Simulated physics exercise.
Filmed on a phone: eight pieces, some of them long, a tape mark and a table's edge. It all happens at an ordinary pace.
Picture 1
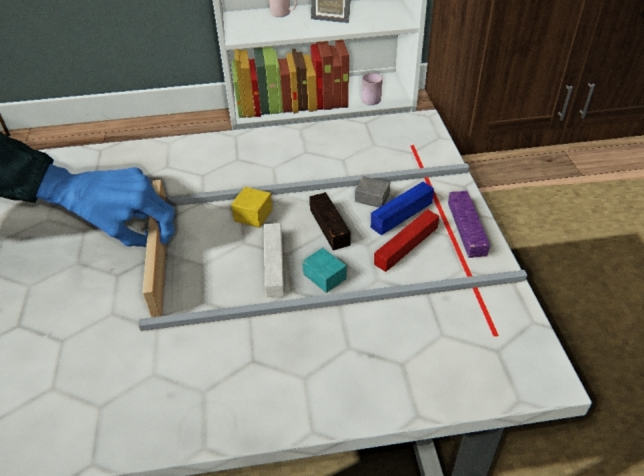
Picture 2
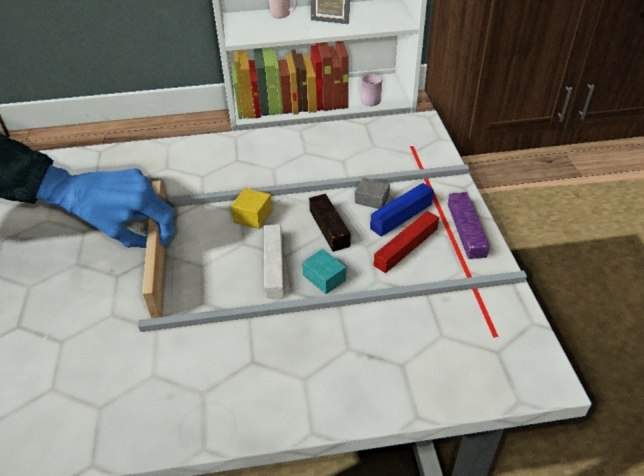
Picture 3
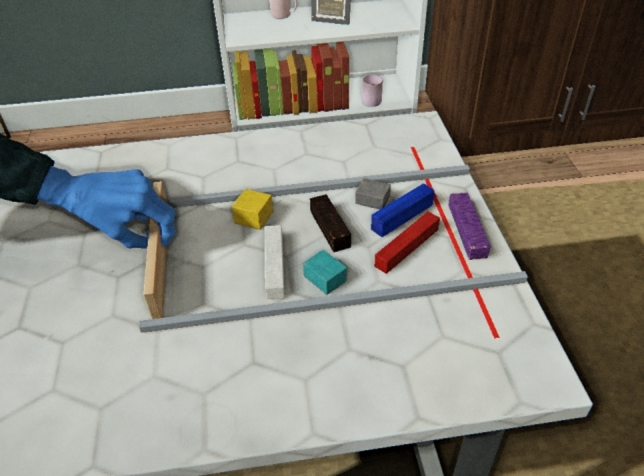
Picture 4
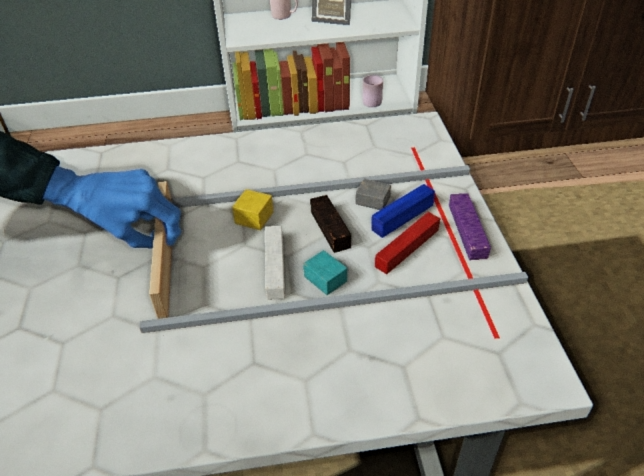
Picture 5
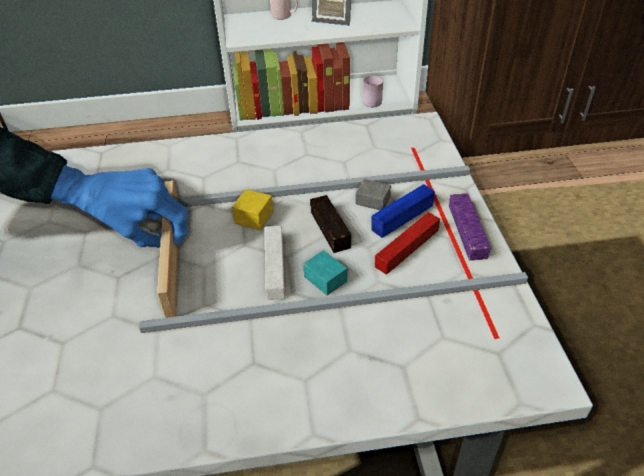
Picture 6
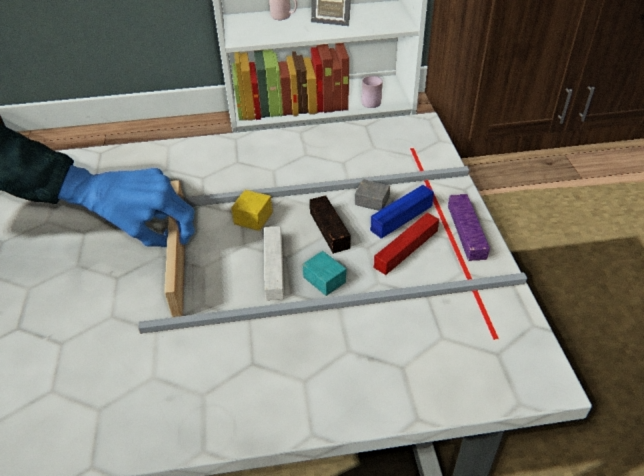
A blue-gloved hand slides a wooden board slightly right toward colored blocks that stay still.
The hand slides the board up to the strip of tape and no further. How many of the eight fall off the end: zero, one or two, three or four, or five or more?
Outcome: The number that fall off is three or four.
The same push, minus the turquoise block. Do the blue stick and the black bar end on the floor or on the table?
The blue stick comes down; the black bar stays on.
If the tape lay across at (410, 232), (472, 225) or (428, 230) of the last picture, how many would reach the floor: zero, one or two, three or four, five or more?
For each place: Zero; more than four; just one or two.
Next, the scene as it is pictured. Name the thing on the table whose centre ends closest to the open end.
The grey block.
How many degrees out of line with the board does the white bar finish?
Near 0 degrees.
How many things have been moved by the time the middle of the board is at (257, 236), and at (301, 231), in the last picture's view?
By then 1, and 4.
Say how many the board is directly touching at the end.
The number is 2.
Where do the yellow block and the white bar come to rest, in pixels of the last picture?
The yellow block at (446, 184), the white bar at (464, 239).
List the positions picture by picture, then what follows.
In the first picture, purple bar (468, 223); blue stick (403, 208); red bar (407, 240); board (157, 245); tape (447, 225).
In the second picture, blue stick (402, 209); white bar (273, 260).
In the third picture, red bar (408, 242); turquoise block (325, 272).
In the fourth picture, purple bar (469, 225); grey block (373, 195).
In the fifth picture, blue stick (403, 210); black bar (330, 223).
In the sixth picture, purple bar (468, 226); blue stick (403, 211); red bar (407, 243); board (176, 245); tape (447, 228).
Soon after, none off yet; purple bar at rest near (468, 226); blue stick at rest near (403, 211); red bar at rest near (407, 243).
After that, none off yet; purple bar at rest near (468, 226); blue stick moving near (411, 209); red bar displaced a little near (421, 238).
And then, none off yet; purple bar displaced a little near (494, 224); blue stick displaced about its own width near (461, 202); red bar displaced about its own width near (476, 231).
In the end, the number that fall off is three or four; gone, red bar, blue stick and purple bar.
